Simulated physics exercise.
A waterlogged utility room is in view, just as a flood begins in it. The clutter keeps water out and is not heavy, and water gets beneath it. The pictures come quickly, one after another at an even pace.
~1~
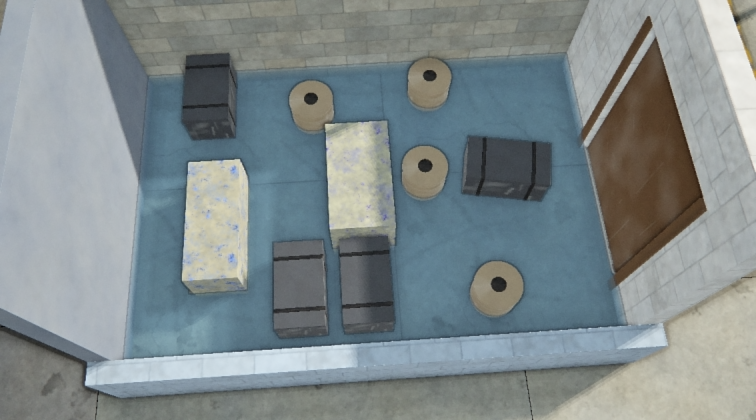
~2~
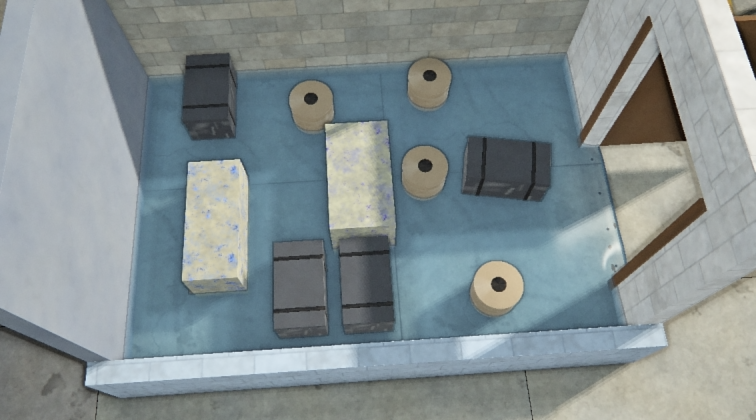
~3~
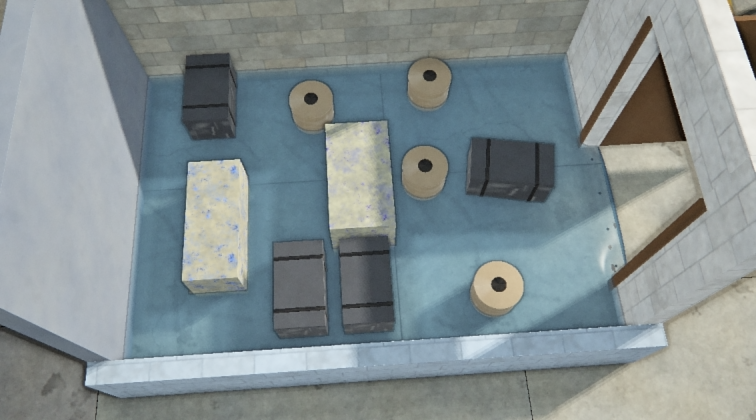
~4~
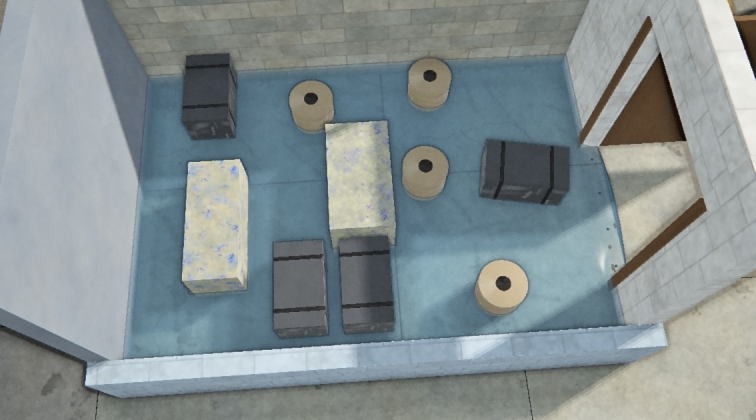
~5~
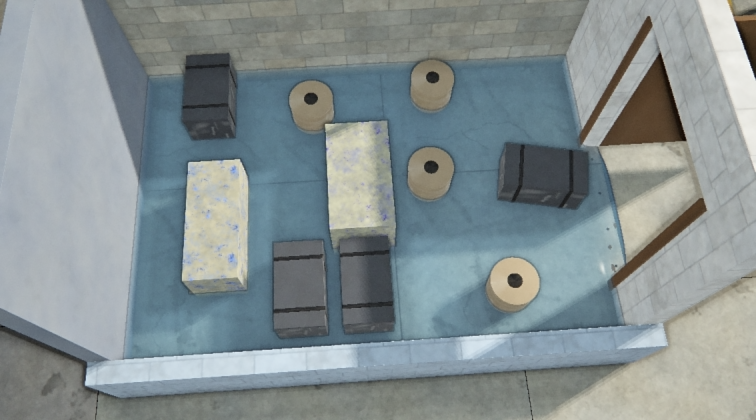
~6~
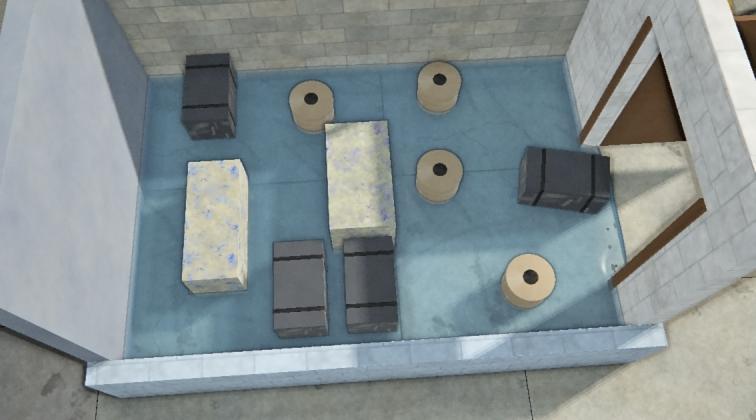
A dark trunk on the flooded floor drifted right to the gap that had opened in the right wall, and a round tan tub below it slid a little way right after it.
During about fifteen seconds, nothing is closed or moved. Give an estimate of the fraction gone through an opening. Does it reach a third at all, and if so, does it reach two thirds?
Yes, and two thirds too.
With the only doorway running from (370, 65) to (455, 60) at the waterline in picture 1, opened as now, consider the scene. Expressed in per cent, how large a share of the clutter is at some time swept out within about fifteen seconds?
I'd call it 50 per cent.
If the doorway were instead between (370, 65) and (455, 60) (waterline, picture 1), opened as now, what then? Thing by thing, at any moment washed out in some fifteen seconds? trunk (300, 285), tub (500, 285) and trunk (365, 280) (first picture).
In the order given, it's remains behind, remains behind, remains behind.
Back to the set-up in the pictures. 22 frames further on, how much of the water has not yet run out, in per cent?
About 50 percent.
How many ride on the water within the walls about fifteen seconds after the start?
I count 1.
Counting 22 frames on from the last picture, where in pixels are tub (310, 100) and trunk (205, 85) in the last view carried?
About (590, 167) and (319, 91).
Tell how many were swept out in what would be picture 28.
The count is 5.
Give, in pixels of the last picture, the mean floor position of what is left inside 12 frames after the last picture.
The remaining things centre around (487, 187).
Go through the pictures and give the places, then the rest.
A trunk at (509, 160) floats; a tub at (499, 285), afloat; 0 of 8 have shifted, in the first frame.
A trunk at (509, 160), afloat; a tub at (499, 285), afloat; 0 of 8 have shifted, in the second frame.
A trunk at (513, 161), afloat, close to its start; a tub at (499, 285) floats; 0 of 8 have shifted, in the third frame.
A trunk at (527, 164) floats, close to its start; a tub at (503, 284), afloat, close to its start; 2 of 8 have shifted, in the fourth frame.
A trunk at (546, 168) floats, a stride from its start; a tub at (515, 281) floats, close to its start; 3 of 8 have shifted, in the fifth frame.
A trunk at (568, 172) floats, a stride from its start; a tub at (531, 277), afloat, a stride from its start; 4 of 8 have shifted, in the sixth frame.
A moment on, 1 of 8 are out; 7 afloat.
Next, 2 of 8 are out; 6 afloat.
Later, 5 of 8 are out; 2 afloat.
In the end, 7 of 8 are out; 1 afloat.
